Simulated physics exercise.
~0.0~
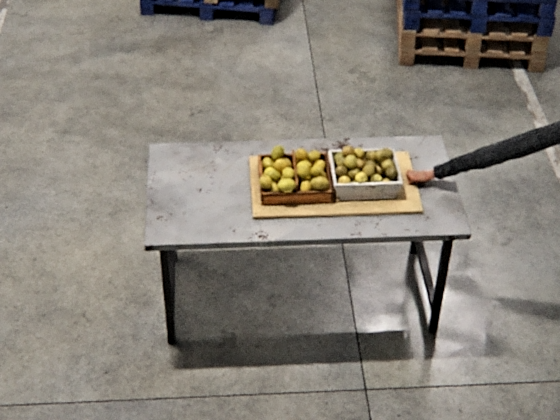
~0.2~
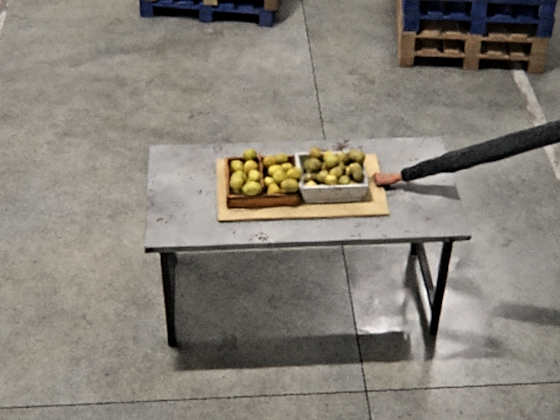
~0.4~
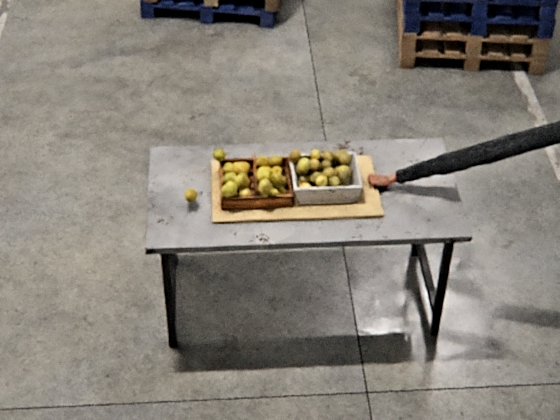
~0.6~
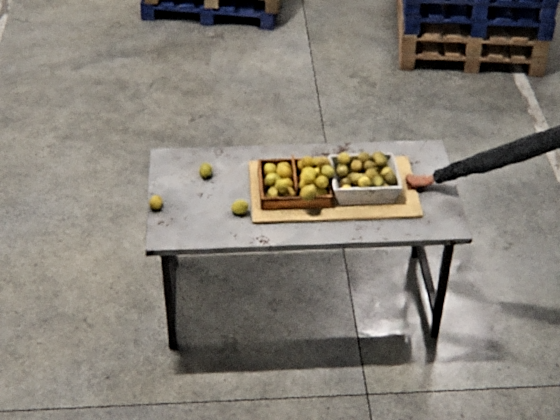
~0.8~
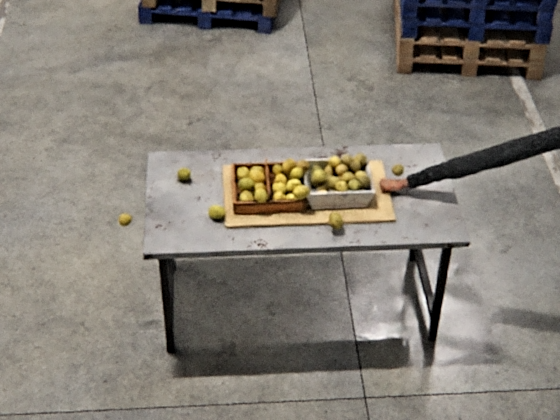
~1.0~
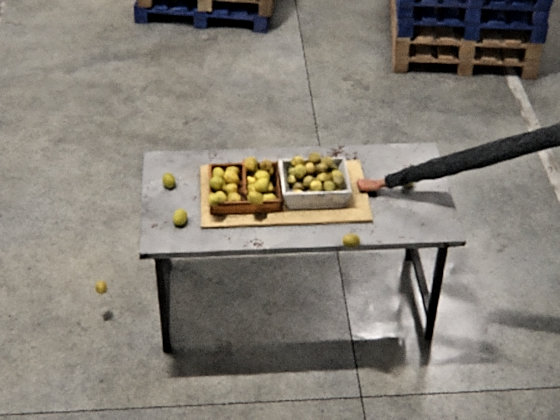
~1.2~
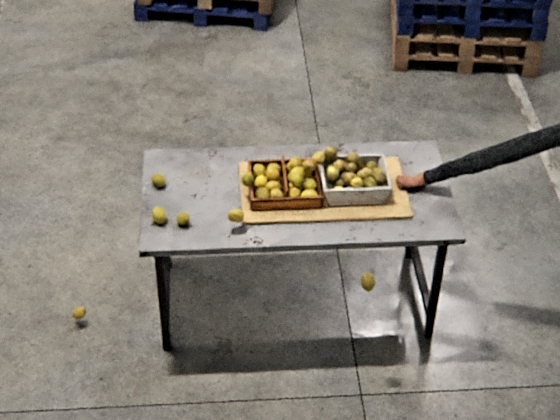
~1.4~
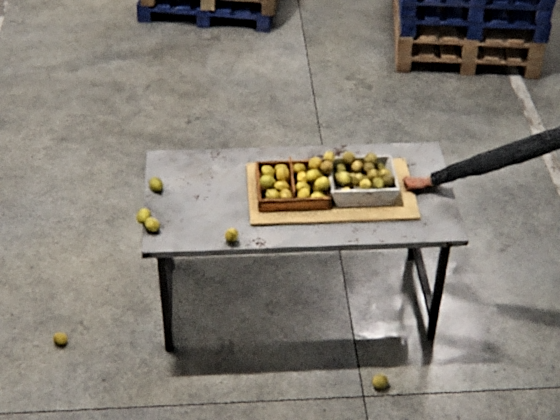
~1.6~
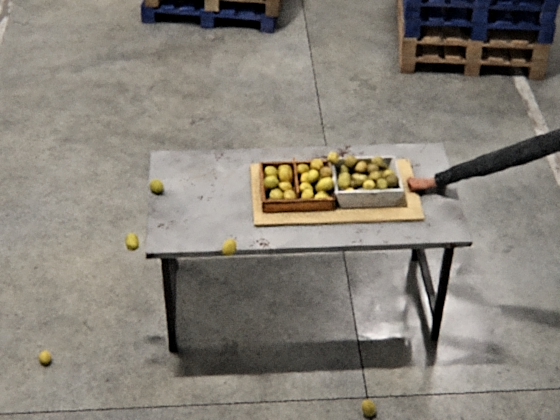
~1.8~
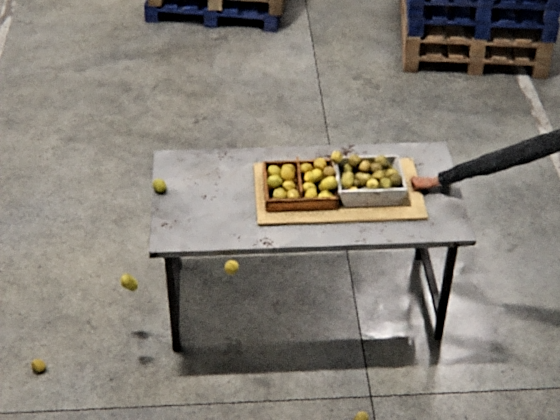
In this clip, a hand shakes a board left and right on a table, carrying a wooden tub and a white tub of yellowish fruit. Several pieces spill and roll across the tabletop, and some drop to the floor, while both tubs stay mostly full as the board comes to rest.
